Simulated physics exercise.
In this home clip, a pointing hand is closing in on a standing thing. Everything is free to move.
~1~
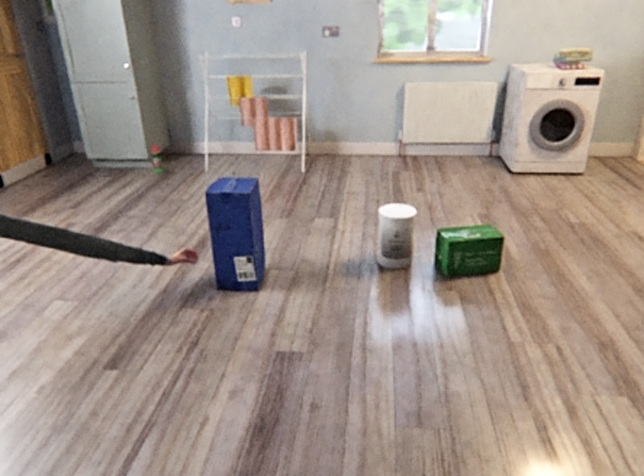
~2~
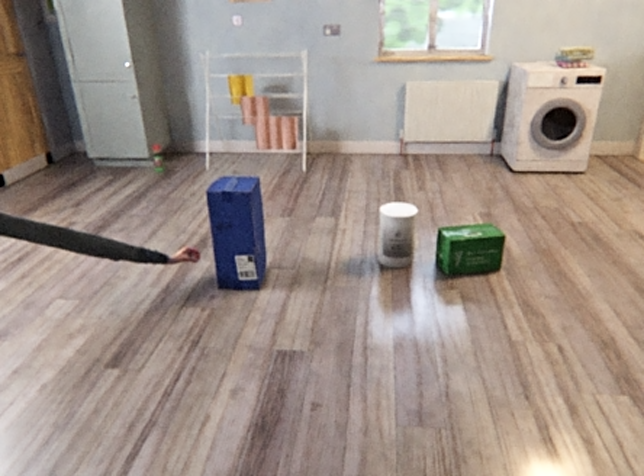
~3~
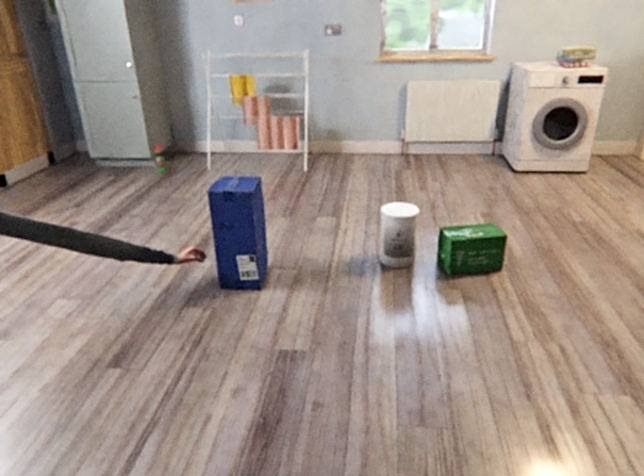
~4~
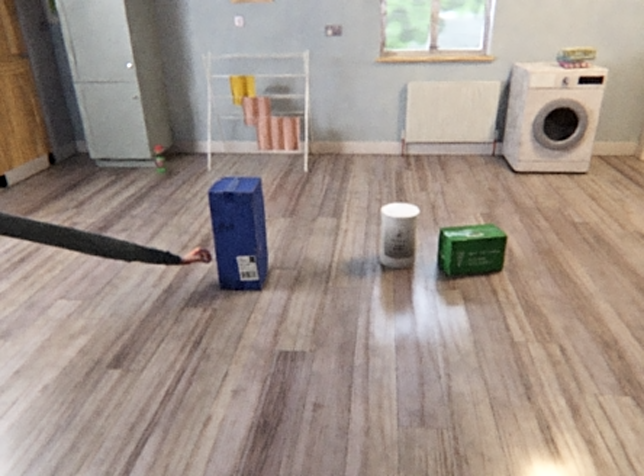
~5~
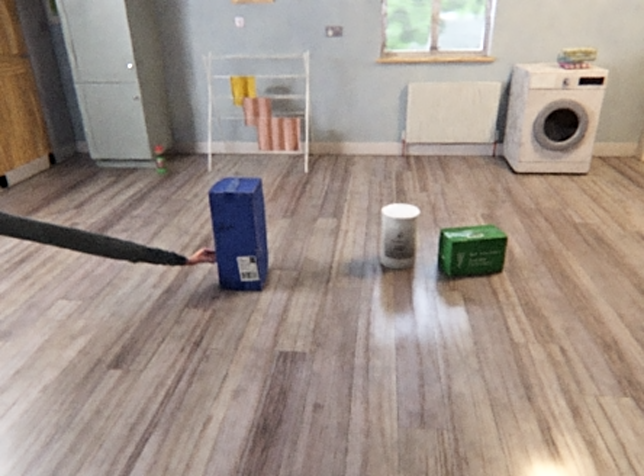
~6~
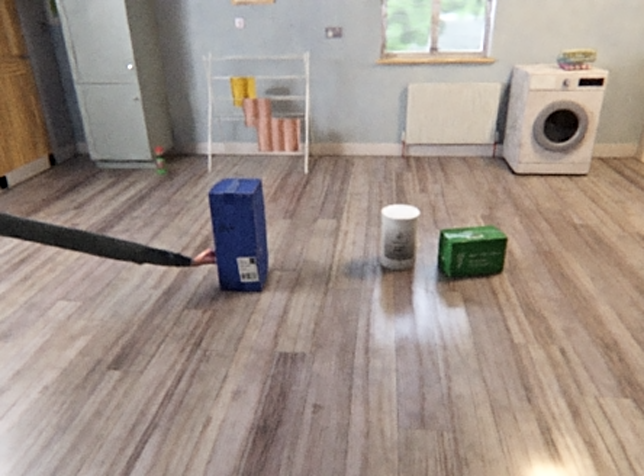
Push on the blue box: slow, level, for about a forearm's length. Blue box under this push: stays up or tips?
It remains erect.
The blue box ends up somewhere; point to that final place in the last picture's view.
At about (304, 236).
Then, 0.20 s past the last view, blue box displaced a little near (250, 235).
Then, 0.50 s past the last view, blue box displaced a little near (266, 236).
Then, 0.80 s past the last view, blue box displaced about its own width near (282, 236).
Then, 1.10 s past the last view, blue box displaced about its own width near (299, 236).
Finally, moved from the start, blue box. Final places as the last picture's camera would see them, blue box near (304, 236).
